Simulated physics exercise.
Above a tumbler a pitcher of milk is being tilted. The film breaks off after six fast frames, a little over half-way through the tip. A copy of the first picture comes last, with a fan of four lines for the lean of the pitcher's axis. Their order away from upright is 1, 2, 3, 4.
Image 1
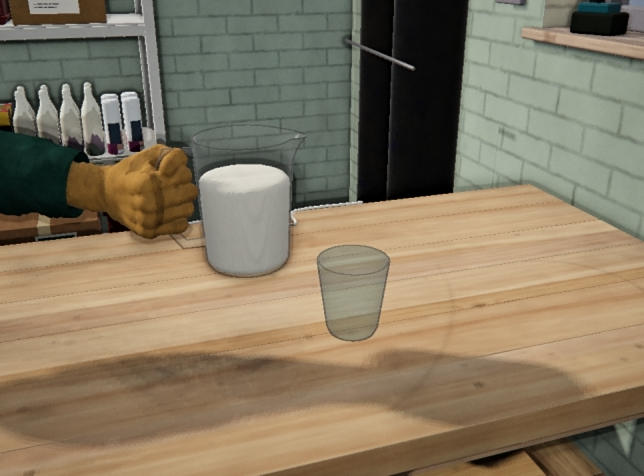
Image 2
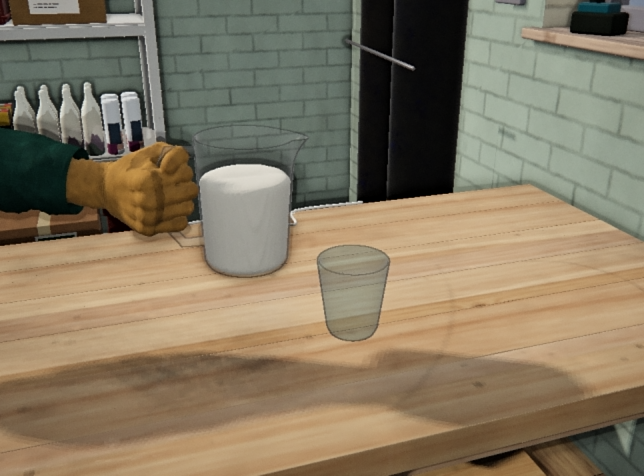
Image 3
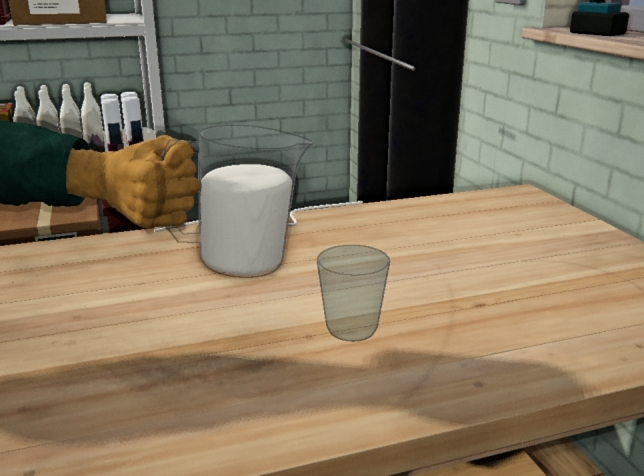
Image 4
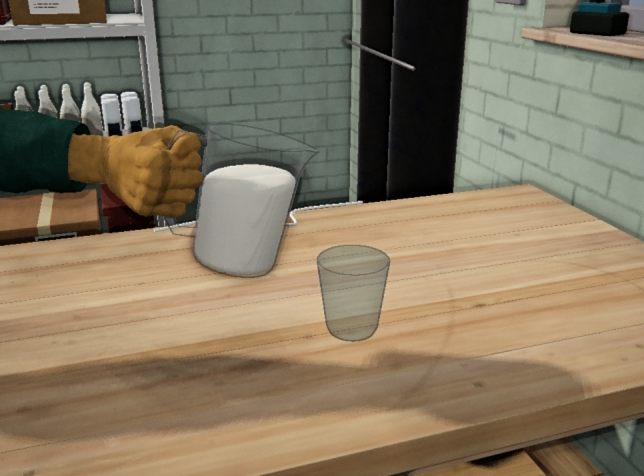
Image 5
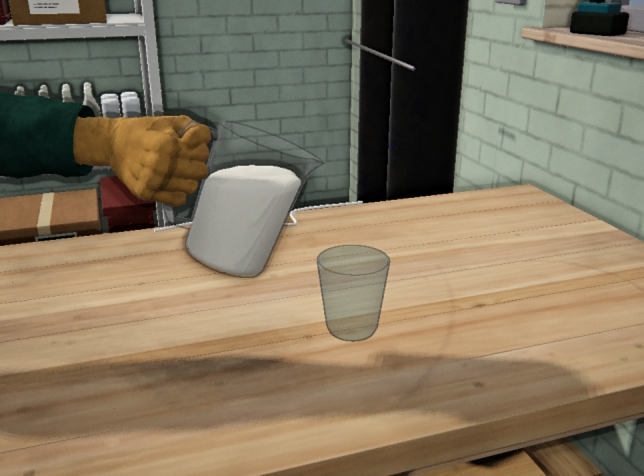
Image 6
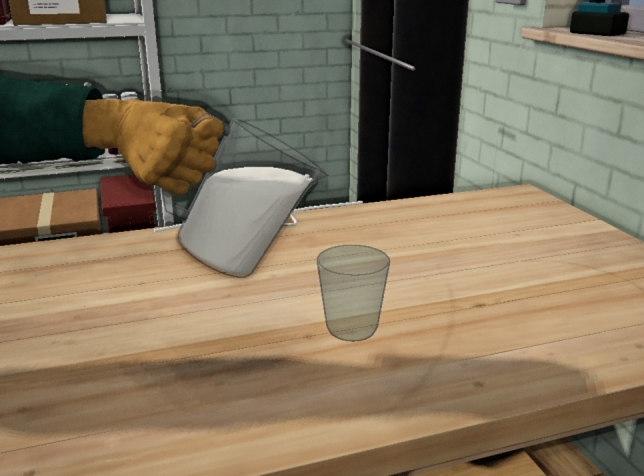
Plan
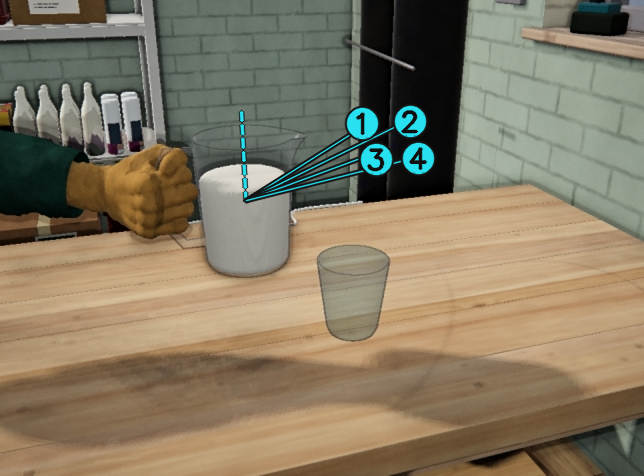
A pitcher of milk stood upright behind an empty tumbler on a wooden table, then leaned steadily to the right as a gloved hand beside it rose slightly, with no milk leaving the pitcher.
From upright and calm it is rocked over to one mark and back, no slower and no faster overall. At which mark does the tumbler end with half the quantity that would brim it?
It is 1.
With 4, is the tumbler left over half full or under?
Over half.
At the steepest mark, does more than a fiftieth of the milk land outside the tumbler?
Yes, it does.
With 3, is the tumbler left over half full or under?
Over half.
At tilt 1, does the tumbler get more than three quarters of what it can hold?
No, less.
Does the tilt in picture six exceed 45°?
No, it does not.
On the marked copy, 1 at (349, 135); 2 at (394, 127); 3 at (358, 159); 4 at (401, 161).
If 1 is chosen, the tumbler ends with about 52 % of what it can hold.
If 2 is chosen, the tumbler ends with about 70 % of what it can hold; 5 % of the milk is spilt.
If 3 is chosen, the tumbler ends with about 76 % of what it can hold; 15 % of the milk is spilt.
If 4 is chosen, the tumbler ends with about 86 % of what it can hold; 23 % of the milk is spilt.
